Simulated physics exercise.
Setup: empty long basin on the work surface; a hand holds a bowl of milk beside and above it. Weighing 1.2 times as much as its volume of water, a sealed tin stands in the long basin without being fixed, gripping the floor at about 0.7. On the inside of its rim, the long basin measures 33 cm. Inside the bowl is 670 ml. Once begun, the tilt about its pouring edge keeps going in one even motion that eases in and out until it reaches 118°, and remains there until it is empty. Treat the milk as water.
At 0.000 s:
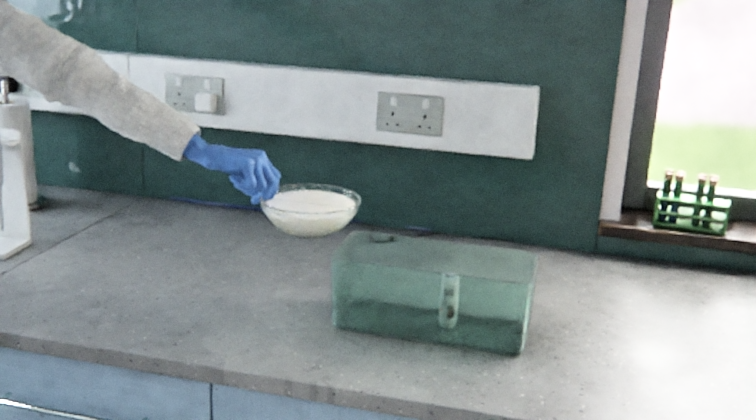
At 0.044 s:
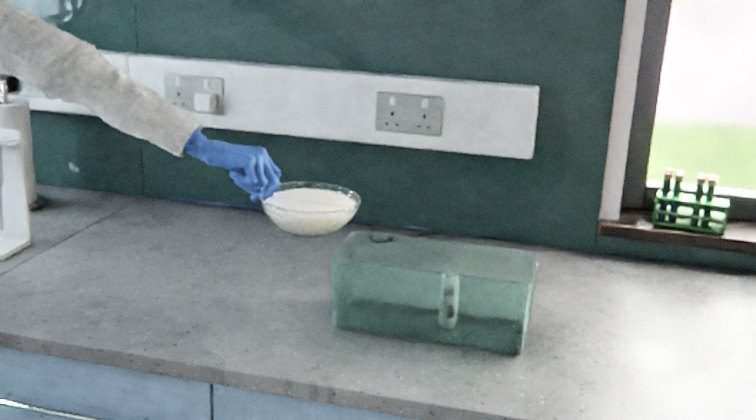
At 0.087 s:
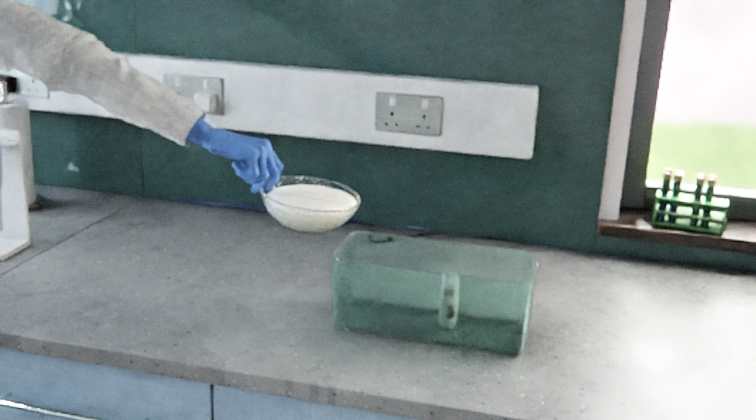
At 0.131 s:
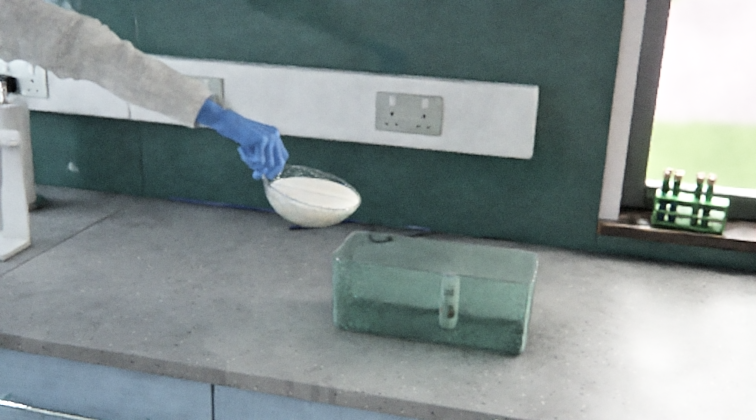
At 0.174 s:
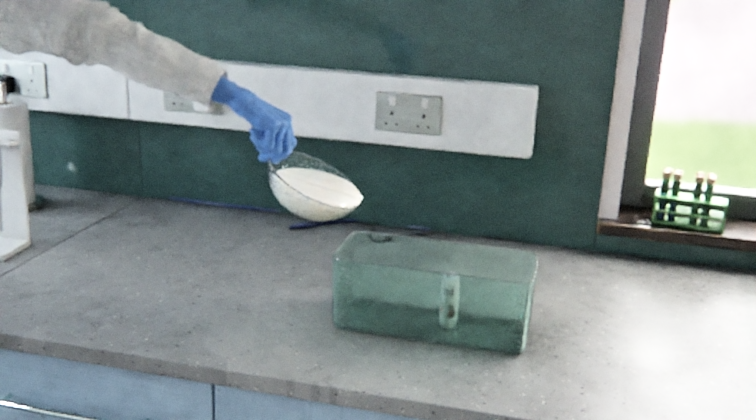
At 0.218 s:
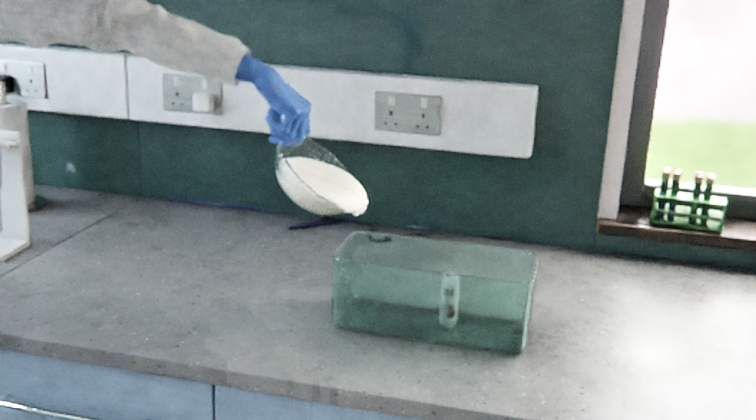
A blue-gloved hand rises, tilting a clear bowl of milk rightward near a green container.
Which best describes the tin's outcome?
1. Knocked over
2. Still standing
1, knocked over.
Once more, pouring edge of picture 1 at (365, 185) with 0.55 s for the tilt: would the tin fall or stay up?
After that, the tin overturns.
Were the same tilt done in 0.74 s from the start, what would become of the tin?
The tin tips over.
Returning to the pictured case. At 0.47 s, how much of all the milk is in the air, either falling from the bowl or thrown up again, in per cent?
At that moment, about 52 percent.
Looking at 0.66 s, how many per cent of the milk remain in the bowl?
Close to 0 in a hundred.
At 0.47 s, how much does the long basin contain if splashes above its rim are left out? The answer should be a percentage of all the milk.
Close to 46 in a hundred.
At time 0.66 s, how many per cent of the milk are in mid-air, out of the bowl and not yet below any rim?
Around 3 per cent of the liquid is in flight.
After 0.47 s the tilt is 111° and 2 per cent is still to pour; the tin stands where it began.
After 0.66 s the tilt is 118° and 0 per cent is still to pour; the tin leans 11°.
After 0.85 s the tilt is 118° and 0 per cent is still to pour; the tin leans 13°.
After 1.06 s the tilt is 118° and 0 per cent is still to pour; the tin lies on its side.
In the end the tin lies on its side.
